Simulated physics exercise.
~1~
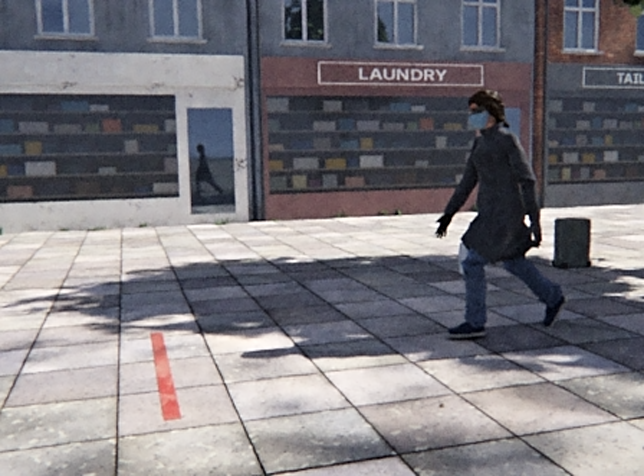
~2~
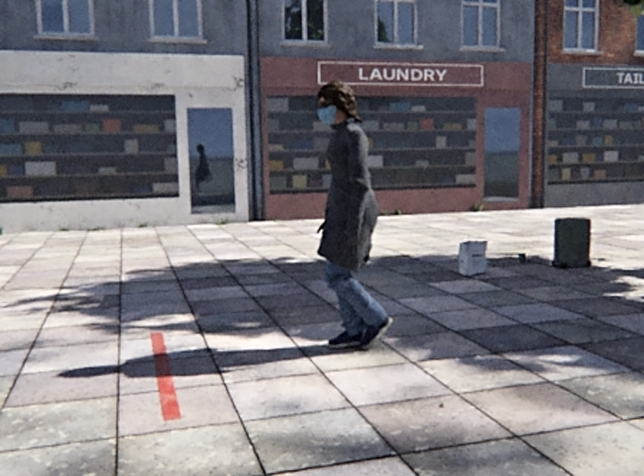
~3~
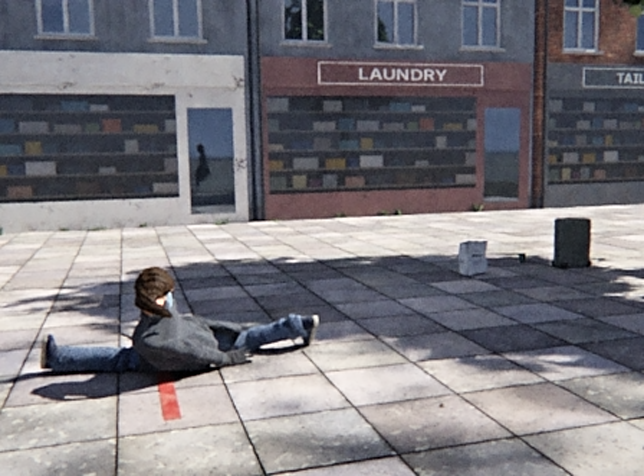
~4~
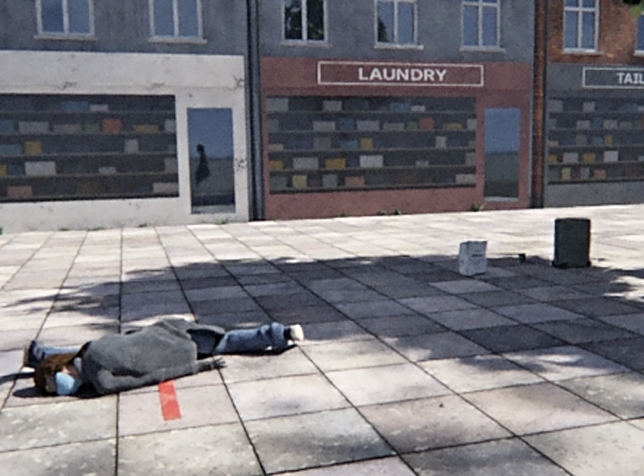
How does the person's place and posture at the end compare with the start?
At the start the person is upright and walking on the right side of the view, in front of the laundry. By the end the person is lying flat on the paving at the lower left, across the red tape.
